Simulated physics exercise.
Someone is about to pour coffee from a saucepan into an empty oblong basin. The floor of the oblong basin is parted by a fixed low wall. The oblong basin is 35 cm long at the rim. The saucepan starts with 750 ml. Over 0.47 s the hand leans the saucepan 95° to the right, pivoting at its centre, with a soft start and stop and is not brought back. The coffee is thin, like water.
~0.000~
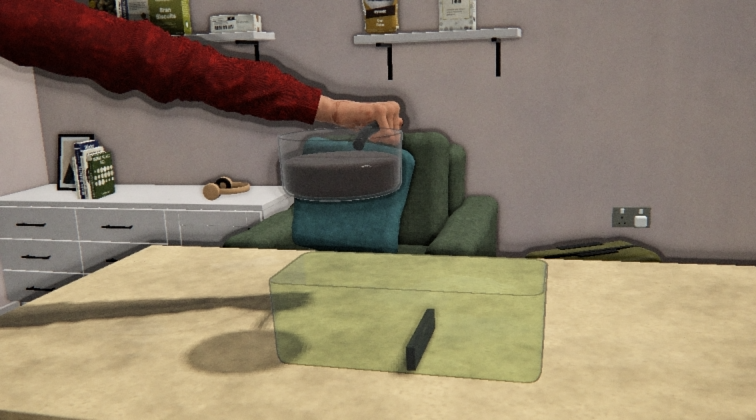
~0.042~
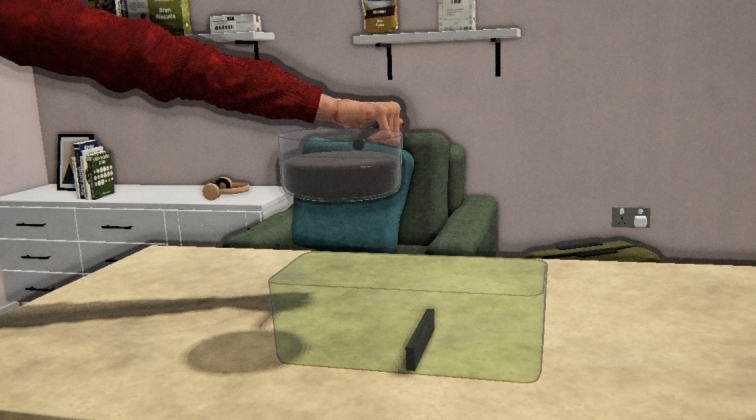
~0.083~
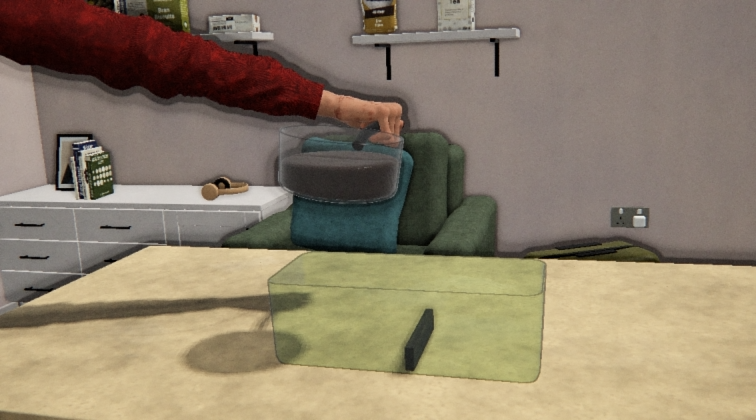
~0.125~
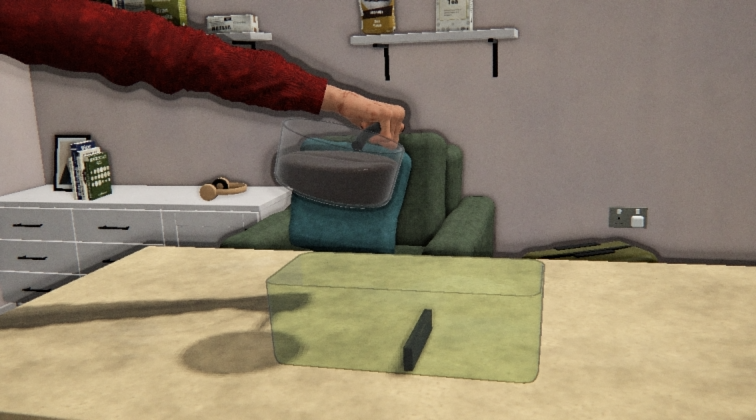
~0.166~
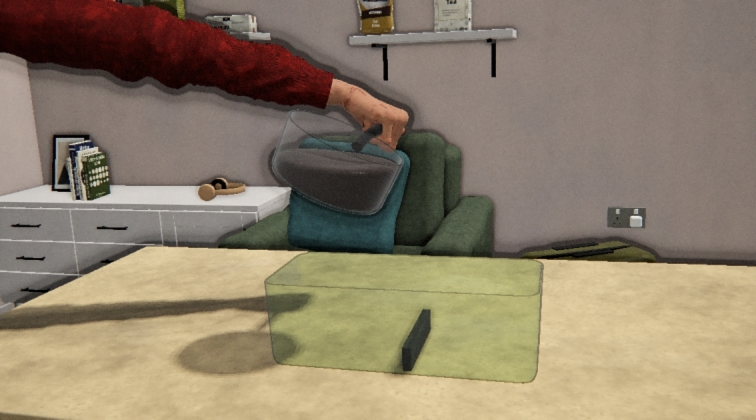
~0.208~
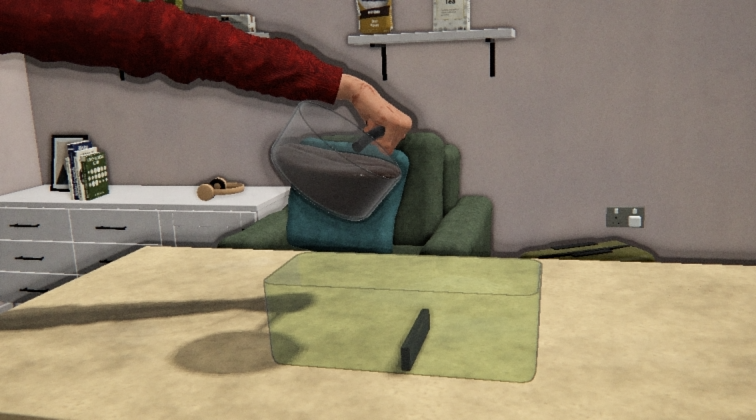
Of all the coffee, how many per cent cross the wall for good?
About 62 per cent.
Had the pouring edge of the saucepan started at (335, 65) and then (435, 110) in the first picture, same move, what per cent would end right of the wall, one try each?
First 10, then 75 per cent.
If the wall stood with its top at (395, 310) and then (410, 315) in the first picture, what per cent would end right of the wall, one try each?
In turn about 90 and 80 per cent.
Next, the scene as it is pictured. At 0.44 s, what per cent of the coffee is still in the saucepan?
Near 28 in a hundred.
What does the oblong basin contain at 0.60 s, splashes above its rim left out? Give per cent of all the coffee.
Some 82 per cent.
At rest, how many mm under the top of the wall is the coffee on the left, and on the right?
Left about 22 mm, right about 12 mm.
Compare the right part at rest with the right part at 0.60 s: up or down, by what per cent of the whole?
The share moves down, by some 4 per cent.
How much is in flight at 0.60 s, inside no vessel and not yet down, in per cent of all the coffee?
Some 8 per cent.
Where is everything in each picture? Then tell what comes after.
In the first frame, it leans 0°; its right rim is at (399, 135); the coffee meets the walls at (289, 159) and (399, 159); the oblong basin's rim runs from (287, 267) to (546, 278); the wall's top is at (421, 328).
In the second frame, it leans 2°; its right rim is at (400, 137); the coffee meets the walls at (288, 159) and (399, 160).
In the third frame, it leans 7°; its right rim is at (401, 143); the coffee meets the walls at (288, 157) and (398, 161).
In the fourth frame, it leans 16°; its right rim is at (402, 153); the coffee meets the walls at (285, 155) and (397, 164).
In the fifth frame, it leans 26°; its right rim is at (401, 165); the coffee meets the walls at (281, 152) and (398, 167).
In the sixth frame, it leans 39°; its right rim is at (398, 180); the coffee meets the walls at (281, 146) and (400, 171).
Then, 0.44 s in, the tilt is 94° and 27 per cent is still to pour, 1 is left of the wall and 22 right of it.
Then, 0.60 s in, the tilt is 95° and 10 per cent is still to pour, 16 is left of the wall and 66 right of it.
Then, 0.78 s in, the tilt is 95° and 4 per cent is still to pour, 23 is left of the wall and 64 right of it.
Then, 0.97 s in, the tilt is 95° and 1 per cent is still to pour, 32 is left of the wall and 64 right of it.
Finally, 35 per cent lies left of the wall, 62 right of it and 3 outside.
